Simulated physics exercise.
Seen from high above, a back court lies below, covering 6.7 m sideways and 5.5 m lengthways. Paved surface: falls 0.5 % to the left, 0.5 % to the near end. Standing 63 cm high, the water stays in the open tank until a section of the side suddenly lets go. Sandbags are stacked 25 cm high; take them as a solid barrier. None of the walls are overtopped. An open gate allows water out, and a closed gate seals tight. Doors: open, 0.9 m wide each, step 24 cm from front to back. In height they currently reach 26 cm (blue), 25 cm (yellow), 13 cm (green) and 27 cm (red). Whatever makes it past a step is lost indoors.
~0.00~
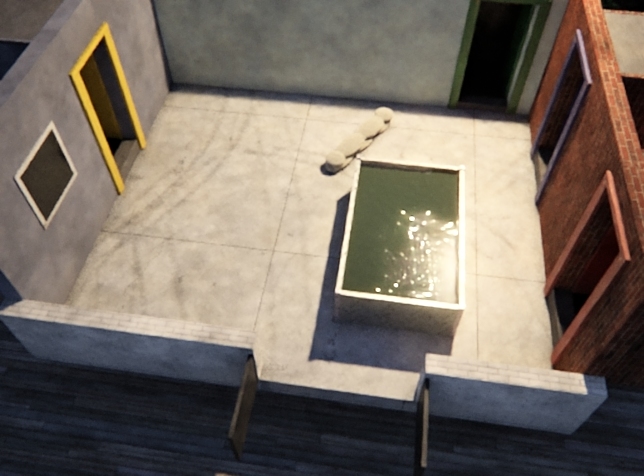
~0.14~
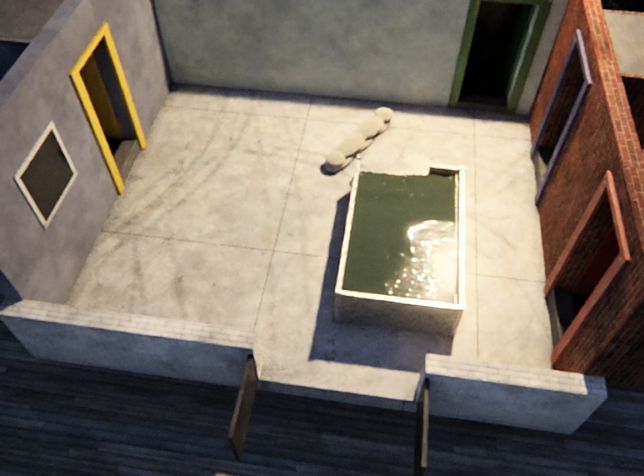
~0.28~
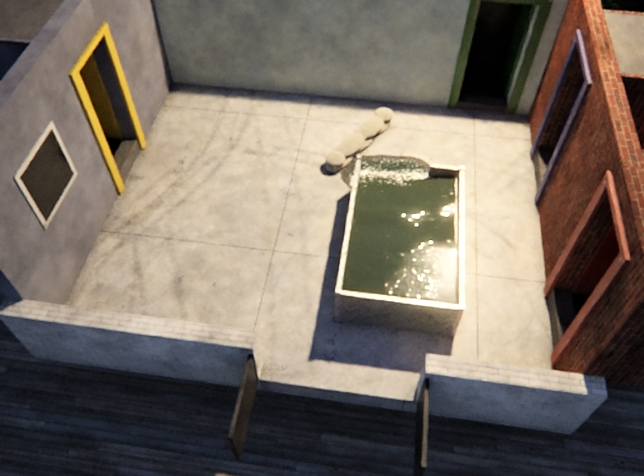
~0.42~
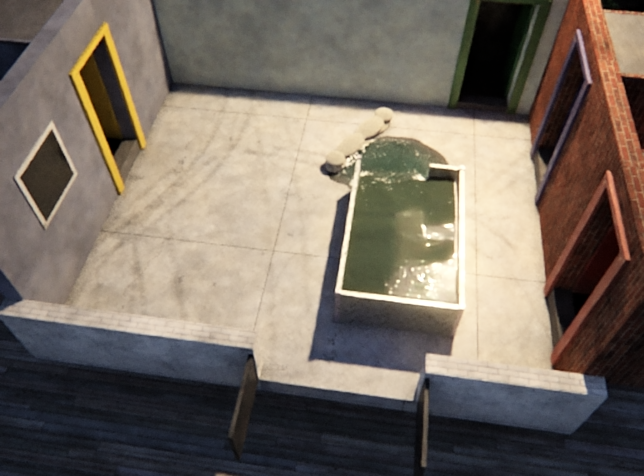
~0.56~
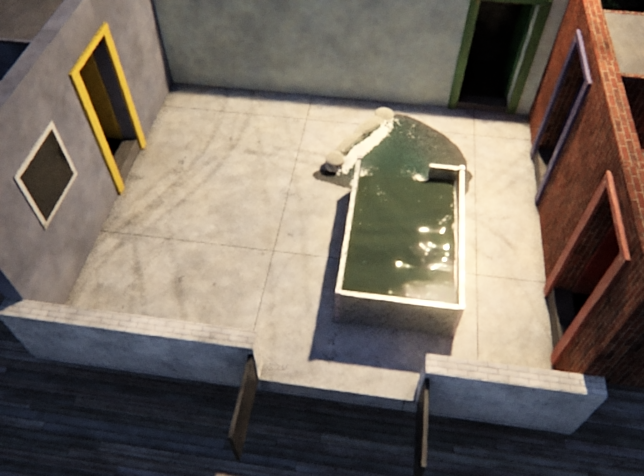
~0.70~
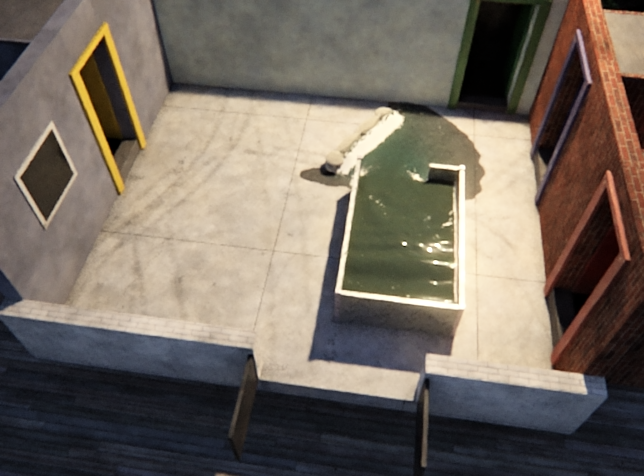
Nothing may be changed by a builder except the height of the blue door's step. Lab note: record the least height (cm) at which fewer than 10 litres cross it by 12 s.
Least height: 11.5 cm.
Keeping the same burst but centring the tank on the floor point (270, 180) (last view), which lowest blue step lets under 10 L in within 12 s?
A minimum of about 7.0 cm.
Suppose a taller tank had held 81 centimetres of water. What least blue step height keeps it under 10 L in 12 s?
I'd say close to 14.5 cm.
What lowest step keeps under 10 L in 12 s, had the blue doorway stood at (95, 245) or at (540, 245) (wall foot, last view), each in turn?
Minimums: About 8.5 cm and 8.0 cm.
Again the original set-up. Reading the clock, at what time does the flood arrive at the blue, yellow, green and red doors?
The blue door at 2.0 s, the yellow door at 4.5 s, the green door at 1.1 s, the red door at 3.4 s.
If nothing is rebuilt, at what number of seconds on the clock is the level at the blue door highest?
Crest at t of about 3.8 s.
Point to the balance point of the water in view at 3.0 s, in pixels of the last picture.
The balance point sits at roughly (413, 186).
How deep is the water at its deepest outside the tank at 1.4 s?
About 39 cm at most.
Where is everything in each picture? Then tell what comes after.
In the first picture, still water, 63 cm deep, in the open tank at (405, 229); the blue door at (554, 132) is dry.
In the second picture, water pours out on the far side and has run 0.3 m, to a hidden place; about 8 cm deep outside, 63 cm at the back.
In the third picture, water pours out on the far side and has run 0.8 m, to (407, 159); about 10 cm deep outside, 63 cm at the back.
In the fourth picture, water pours out on the far side and has run 1.3 m, to (377, 139); about 9 cm deep outside, 63 cm at the back.
In the fifth picture, the gap is on the far side, the front 1.9 m out at (397, 118); the back of the open tank holds 63 cm.
In the sixth picture, water pours out on the far side and has run 2.3 m, to (395, 103); about 6 cm deep outside, 62 cm at the back; 1.0 m in a straight line remain to the blue door at (554, 132).
After 1.4 s water covers 20 % of the floor, deepest (39 cm) near (361, 157); it has not reached the blue door.
After 3.0 s water covers 40 % of the floor, deepest (38 cm) near (517, 116); 14 cm at the blue door, 0 litres in over its 26 cm step.
After 12.0 s water covers 85 % of the floor, deepest (12 cm) near (469, 390); 7 cm at the blue door, 0 litres in over its 26 cm step.
At the blue door as built, the water arrived by 2.1 s and peaked near 15 cm at 3.8 s.
Run again over the same 12 s with other heights there, 23 litres in over 9.5 cm, 3 litres over 14.5 cm. The limit of 10 litres is kept from about 11.5 cm up.
